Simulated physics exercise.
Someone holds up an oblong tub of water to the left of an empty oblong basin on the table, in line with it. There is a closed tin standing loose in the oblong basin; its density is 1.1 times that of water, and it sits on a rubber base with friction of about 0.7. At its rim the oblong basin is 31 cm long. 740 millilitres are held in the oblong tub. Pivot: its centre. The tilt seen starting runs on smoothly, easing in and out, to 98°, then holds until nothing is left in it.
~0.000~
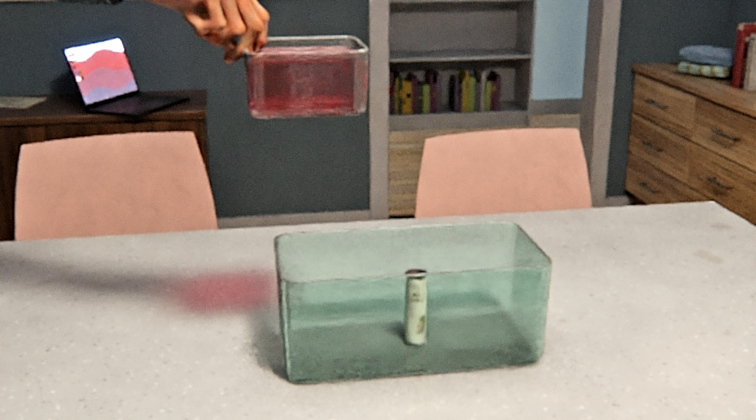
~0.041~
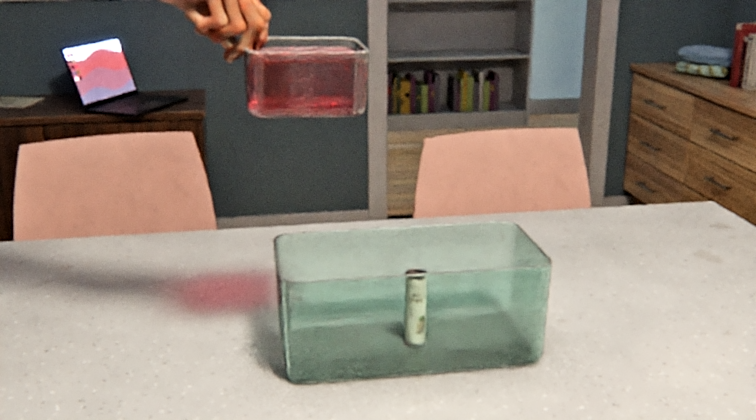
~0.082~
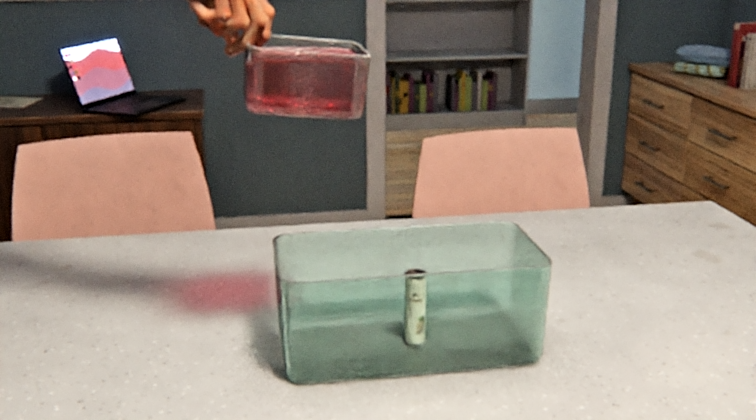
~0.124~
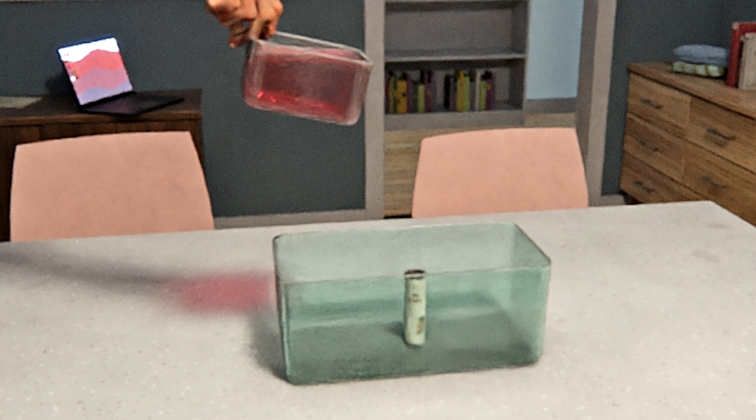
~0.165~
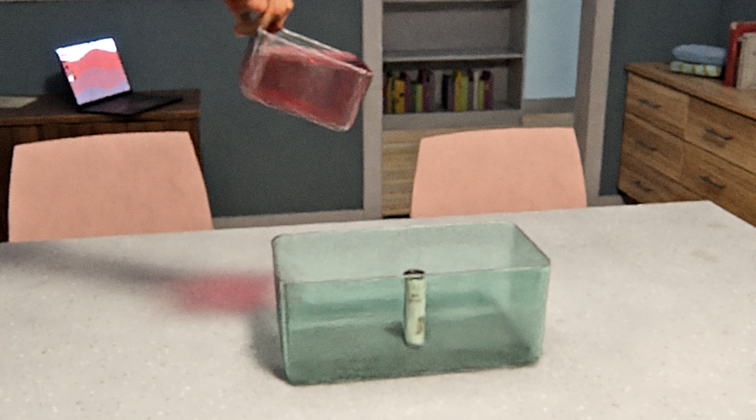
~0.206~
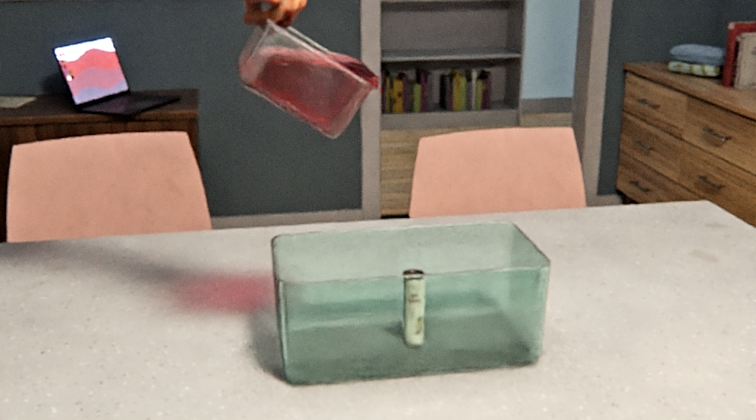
In a room with a pale table, a hand held up a clear tub of red liquid, then tilted it further and further rightward above a greenish glass basin with a small tin standing inside.
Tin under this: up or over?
Up.
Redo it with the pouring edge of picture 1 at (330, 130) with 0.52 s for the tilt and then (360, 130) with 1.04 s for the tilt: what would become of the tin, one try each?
The tin overturns the first time and stays vertical the second time.
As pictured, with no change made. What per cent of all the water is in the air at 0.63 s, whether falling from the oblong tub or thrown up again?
Estimated airborne part: Roughly 12 per cent.
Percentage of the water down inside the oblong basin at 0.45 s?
Around 12%.
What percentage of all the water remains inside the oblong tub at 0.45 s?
Close to 24 in a hundred.
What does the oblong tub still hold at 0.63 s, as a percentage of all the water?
Close to 6 percent of the whole amount.
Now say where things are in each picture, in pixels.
Tilt 0°; pouring edge (361, 45); surface from (247, 55) to (359, 52); the oblong basin's rim runs from (278, 259) to (534, 243); the tin's top is at (416, 276), in the first frame.
Tilt 2°; pouring edge (362, 47); surface from (247, 55) to (359, 53), in the second frame.
Tilt 6°; pouring edge (363, 51); surface from (248, 54) to (360, 55), in the third frame.
Tilt 13°; pouring edge (365, 59); surface from (249, 53) to (363, 57), in the fourth frame.
Tilt 22°; pouring edge (366, 69); surface from (248, 53) to (366, 63); 1 per cent is over the edge, in the fifth frame.
Tilt 33°; pouring edge (365, 81); surface from (248, 54) to (362, 70); 5 per cent is over the edge, in the sixth frame.
By 0.45 s the tilt is 94° and 24 per cent is still to pour; the tin stands where it began.
By 0.63 s the tilt is 98° and 6 per cent is still to pour; the tin stands where it began.
By 0.82 s the tilt is 98° and 2 per cent is still to pour; the tin stands where it began.
By 1.02 s the tilt is 98° and 0 per cent is still to pour; the tin stands where it began.
At rest the tin stands where it began.
